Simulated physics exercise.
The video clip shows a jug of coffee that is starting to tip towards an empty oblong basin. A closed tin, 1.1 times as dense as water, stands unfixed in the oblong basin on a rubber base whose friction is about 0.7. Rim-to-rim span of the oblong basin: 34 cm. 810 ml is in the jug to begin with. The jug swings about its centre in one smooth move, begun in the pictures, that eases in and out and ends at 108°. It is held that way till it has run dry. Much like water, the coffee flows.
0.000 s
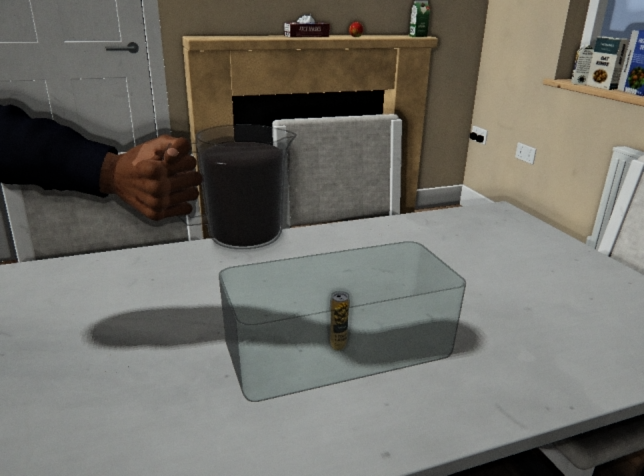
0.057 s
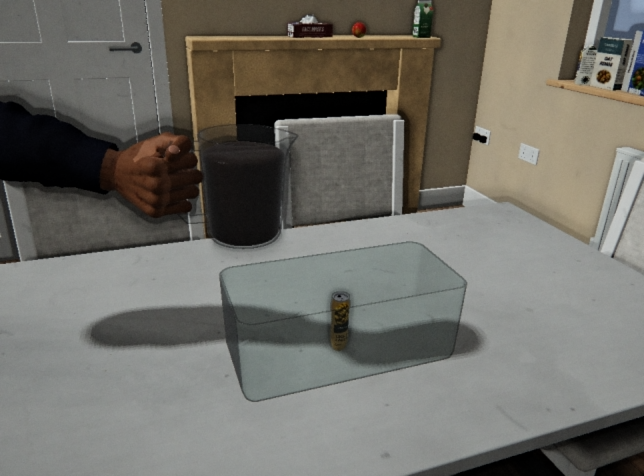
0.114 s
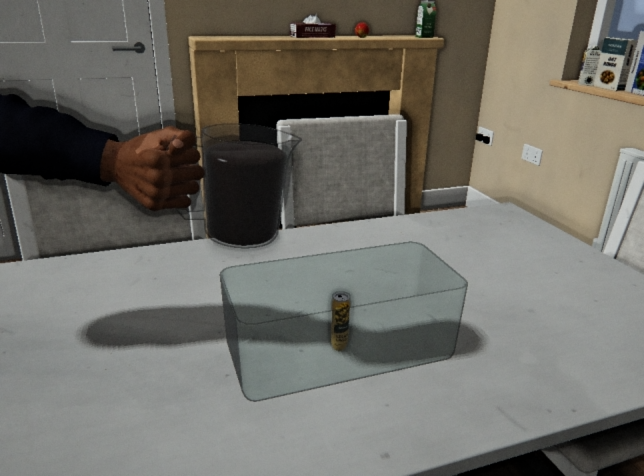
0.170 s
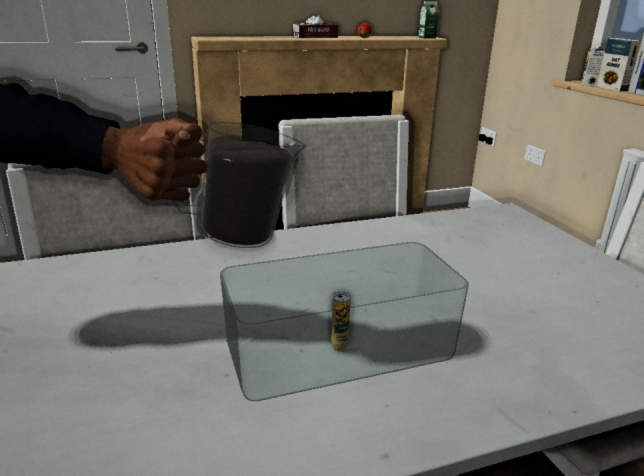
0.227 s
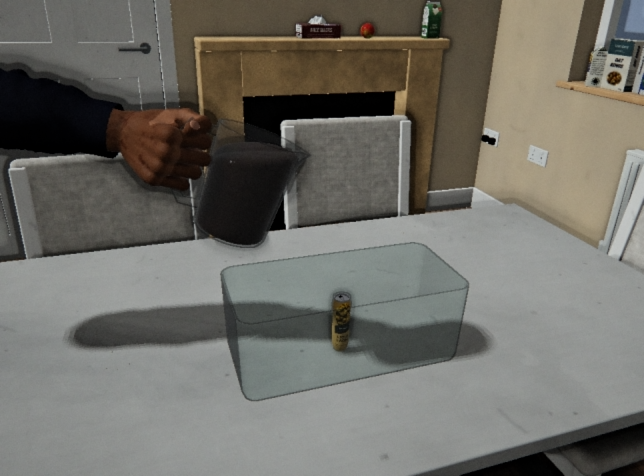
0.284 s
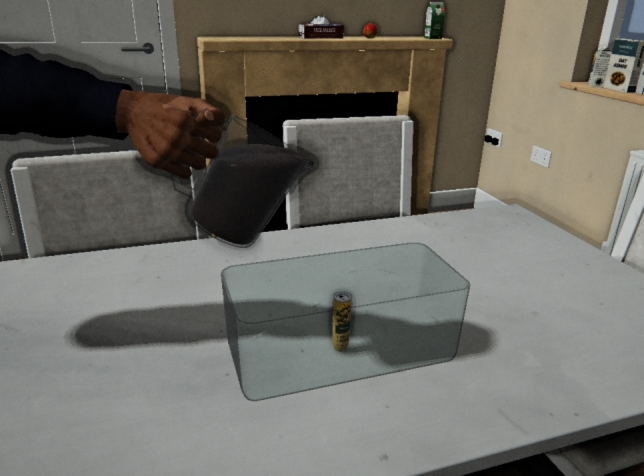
In a room with a fireplace, a hand holds a jug of dark liquid above a table, beyond a clear oblong basin with a small tin, then smoothly tilts the jug to the right as the camera view shifts slightly.
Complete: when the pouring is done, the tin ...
... has gone over.
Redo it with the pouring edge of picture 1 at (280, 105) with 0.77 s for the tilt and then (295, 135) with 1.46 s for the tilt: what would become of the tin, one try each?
Trial 1 - tin tips; trial 2 - tin tips.
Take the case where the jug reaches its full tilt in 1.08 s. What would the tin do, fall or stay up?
The tin would overturn.
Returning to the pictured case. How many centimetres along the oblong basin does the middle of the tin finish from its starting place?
8.5 cm.
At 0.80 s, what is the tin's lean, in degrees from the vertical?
About 0 degrees from upright.
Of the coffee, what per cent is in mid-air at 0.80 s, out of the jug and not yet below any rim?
About 18 per cent.
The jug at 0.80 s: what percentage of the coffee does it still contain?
Near 16 percent, more or less.
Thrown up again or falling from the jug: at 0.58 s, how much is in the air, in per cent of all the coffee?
My guess is roughly 24 %.
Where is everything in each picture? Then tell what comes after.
Tilt 0°; pouring edge (296, 133); surface from (200, 154) to (282, 148); the oblong basin's rim runs from (228, 297) to (441, 262); the tin's top is at (340, 299), in the first picture.
Tilt 1°; pouring edge (297, 134); surface from (202, 153) to (282, 149), in the second picture.
Tilt 6°; pouring edge (301, 137); surface from (204, 152) to (285, 150), in the third picture.
Tilt 12°; pouring edge (306, 144); surface from (208, 153) to (291, 151), in the fourth picture.
Tilt 21°; pouring edge (311, 153); surface from (209, 163) to (299, 152), in the fifth picture.
Tilt 32°; pouring edge (315, 165); surface from (206, 172) to (311, 159), in the sixth picture.
Then, 0.58 s in, the tilt is 92° and 62 per cent is still to pour; the tin stands where it began.
Then, 0.80 s in, the tilt is 108° and 15 per cent is still to pour; the tin stands where it began.
Then, 1.03 s in, the tilt is 108° and 1 per cent is still to pour; the tin lies on its side.
Then, 1.28 s in, the tilt is 108° and 0 per cent is still to pour; the tin lies on its side.
Finally, the tin lies on its side.
